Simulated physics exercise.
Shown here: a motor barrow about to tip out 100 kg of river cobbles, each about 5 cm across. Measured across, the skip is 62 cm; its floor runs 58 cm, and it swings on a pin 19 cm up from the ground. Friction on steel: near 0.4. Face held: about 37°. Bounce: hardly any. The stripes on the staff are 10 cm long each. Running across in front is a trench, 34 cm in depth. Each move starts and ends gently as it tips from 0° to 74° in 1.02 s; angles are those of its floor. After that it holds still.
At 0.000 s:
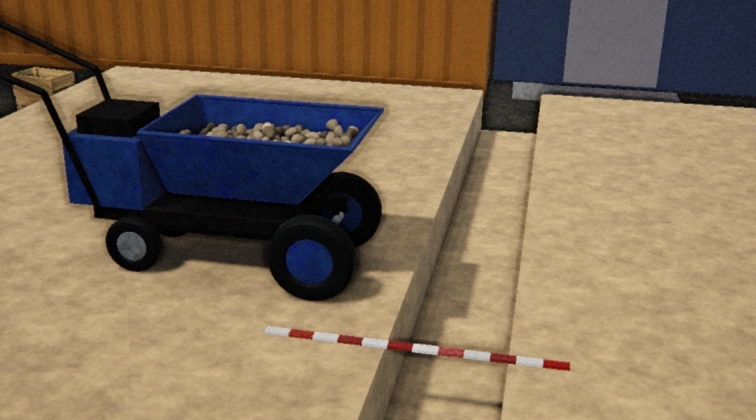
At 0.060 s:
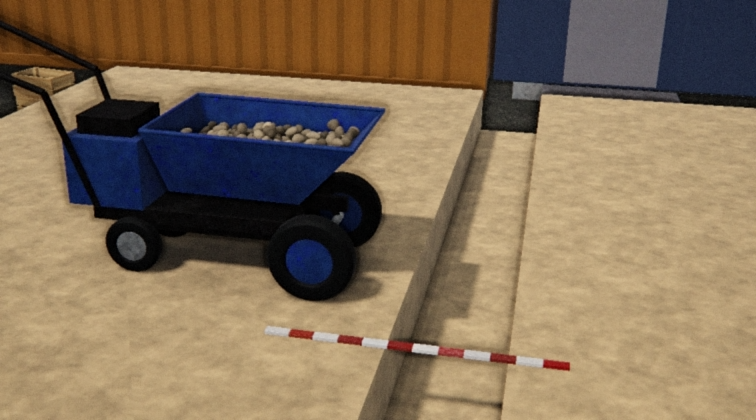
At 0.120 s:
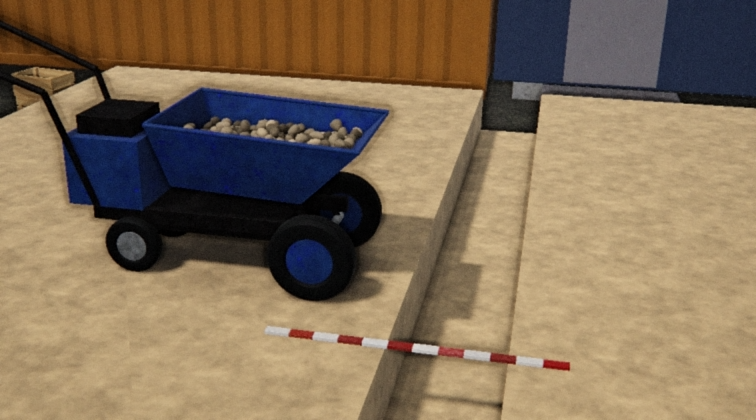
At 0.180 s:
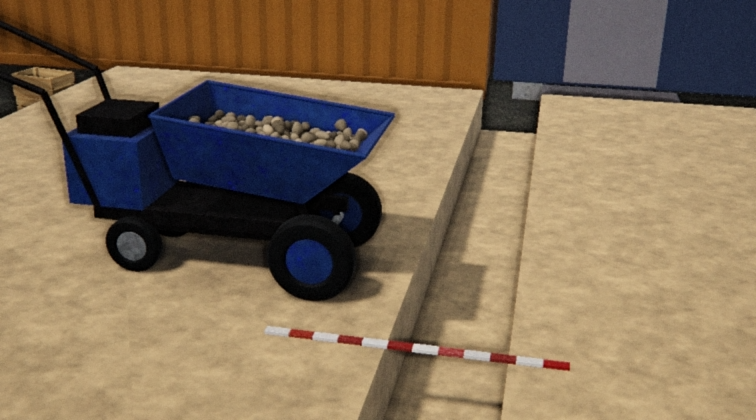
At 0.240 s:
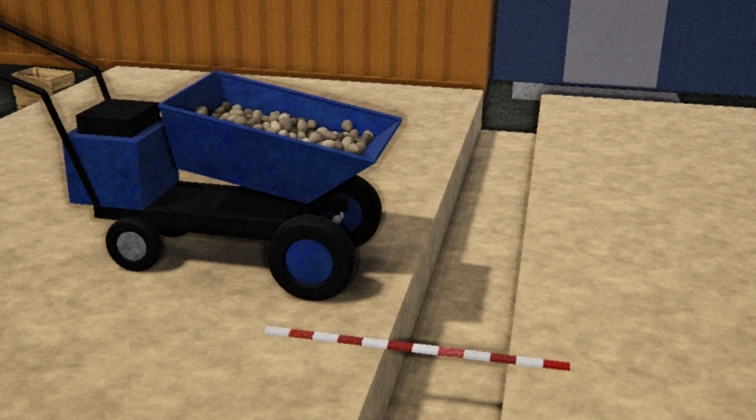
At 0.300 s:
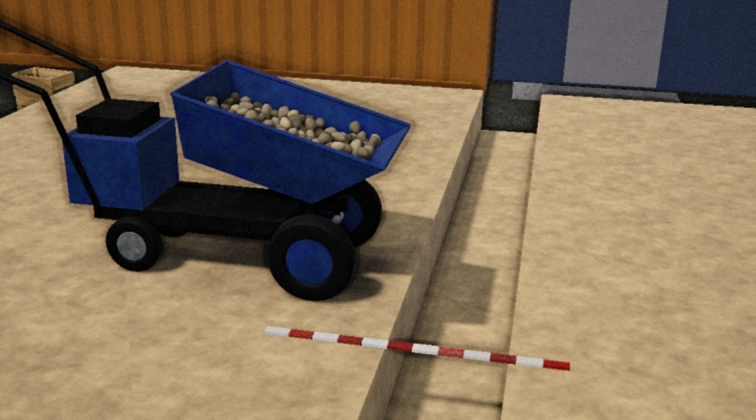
A blue motor barrow standing beside a trench, its skip of river cobbles slowly tilting up at the left end.
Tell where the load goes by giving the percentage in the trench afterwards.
About 90 per cent of the load is in the trench.
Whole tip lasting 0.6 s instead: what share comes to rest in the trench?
Close to 70 percent, then.
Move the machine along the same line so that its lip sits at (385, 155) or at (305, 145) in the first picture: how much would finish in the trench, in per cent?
First spot about 50, second spot about 100 per cent.
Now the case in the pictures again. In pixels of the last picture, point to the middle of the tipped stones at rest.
(480, 342).
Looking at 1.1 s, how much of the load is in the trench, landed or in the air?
Something like 45 in a hundred.
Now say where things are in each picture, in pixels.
In the first frame, the skip is at 0°, its lip at (353, 150); the top of the load is at (291, 132).
In the second frame, the skip is at 1°, its lip at (354, 151); the top of the load is at (280, 131); the stones move at 0.2 m/s on average.
In the third frame, the skip is at 3°, its lip at (359, 153); the top of the load is at (268, 129); the stones move at 0.4 m/s on average.
In the fourth frame, the skip is at 6°, its lip at (366, 157); the top of the load is at (249, 124); the stones move at 0.5 m/s on average.
In the fifth frame, the skip is at 10°, its lip at (375, 162); the top of the load is at (242, 115); the stones move at 0.7 m/s on average.
The sixth frame shows lip at (384, 169), floor tilted 15°, highest stones at (228, 107); the stones move at 0.8 m/s on average.
After 0.8 s the floor is at 62°; 100 % in the skip; the foremost stones are at (431, 218).
After 1.1 s the floor is at 74°; 55 % in the skip, 43 % in the trench, 3 % past the trench; the foremost stones are at (529, 295).
After 1.5 s the floor is at 74°; 10 % in the skip, 80 % in the trench, 10 % past the trench; the foremost stones are at (638, 310).
After 3.4 s the floor is at 74°; 0 % in the skip, 90 % in the trench, 10 % past the trench; the foremost stones are at (721, 311).
